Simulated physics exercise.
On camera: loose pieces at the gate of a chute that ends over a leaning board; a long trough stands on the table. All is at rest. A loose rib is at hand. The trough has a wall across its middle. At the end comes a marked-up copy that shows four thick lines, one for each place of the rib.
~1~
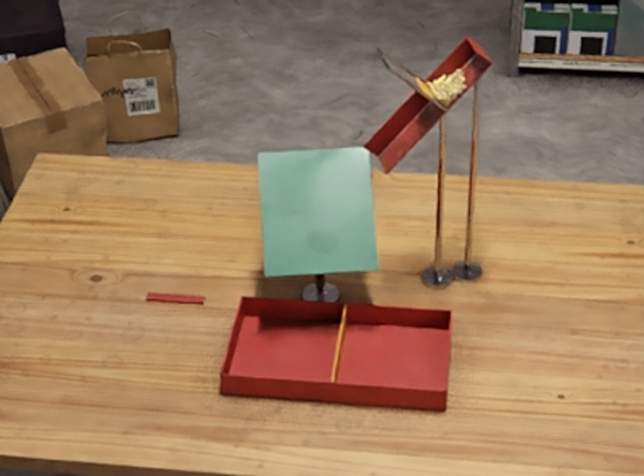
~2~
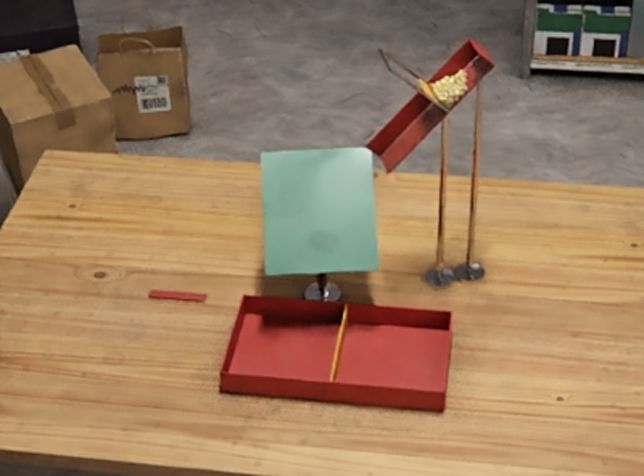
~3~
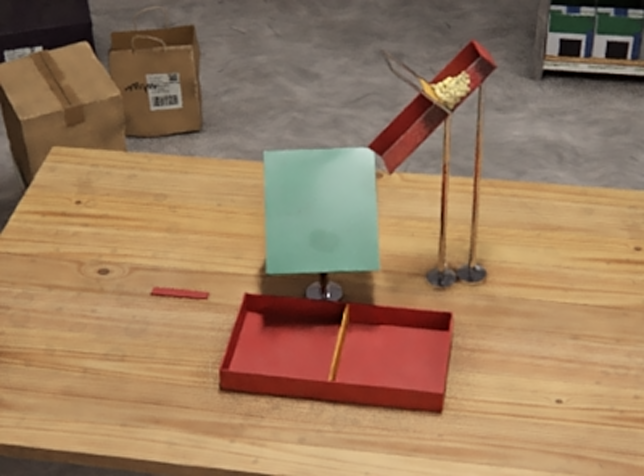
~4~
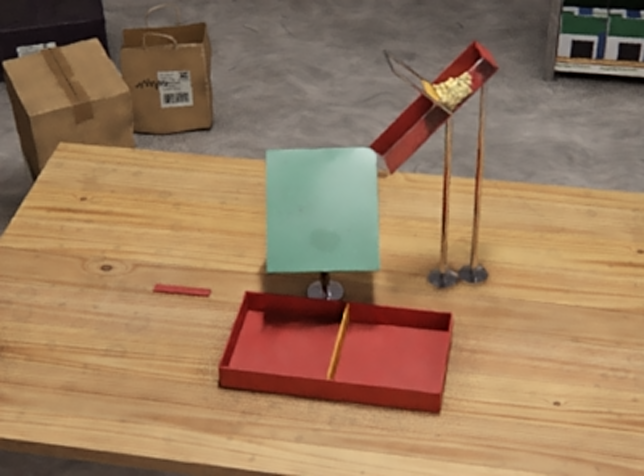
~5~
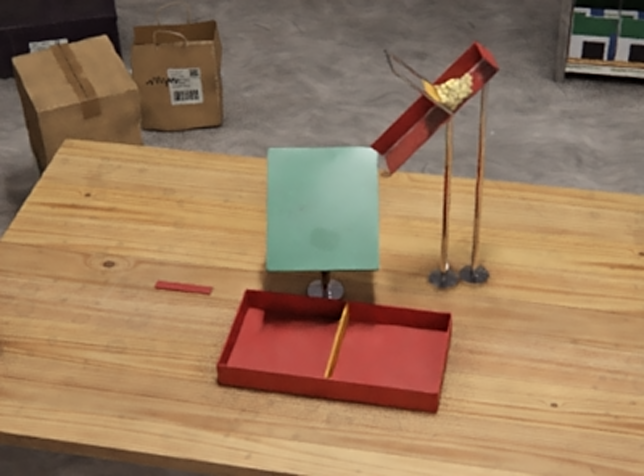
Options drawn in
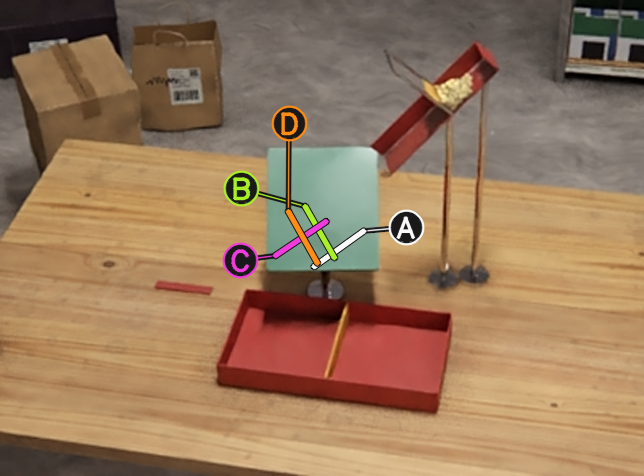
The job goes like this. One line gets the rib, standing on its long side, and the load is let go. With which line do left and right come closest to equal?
The answer is line D.
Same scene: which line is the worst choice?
Line A.
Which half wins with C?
Left.
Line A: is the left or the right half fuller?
More lands on the left.
On the marked copy, line A from (363, 231) to (314, 266); line B from (305, 206) to (334, 257); line C from (326, 221) to (275, 255); line D from (288, 211) to (317, 263).
With A, of what is caught, nearly all in the left half, a stray few in the right.
With B, of what is caught, a small part in the left half, most in the right.
With C, of what is caught, most in the left half, a small part in the right.
With D, of what is caught, about half in the left half, about half in the right.
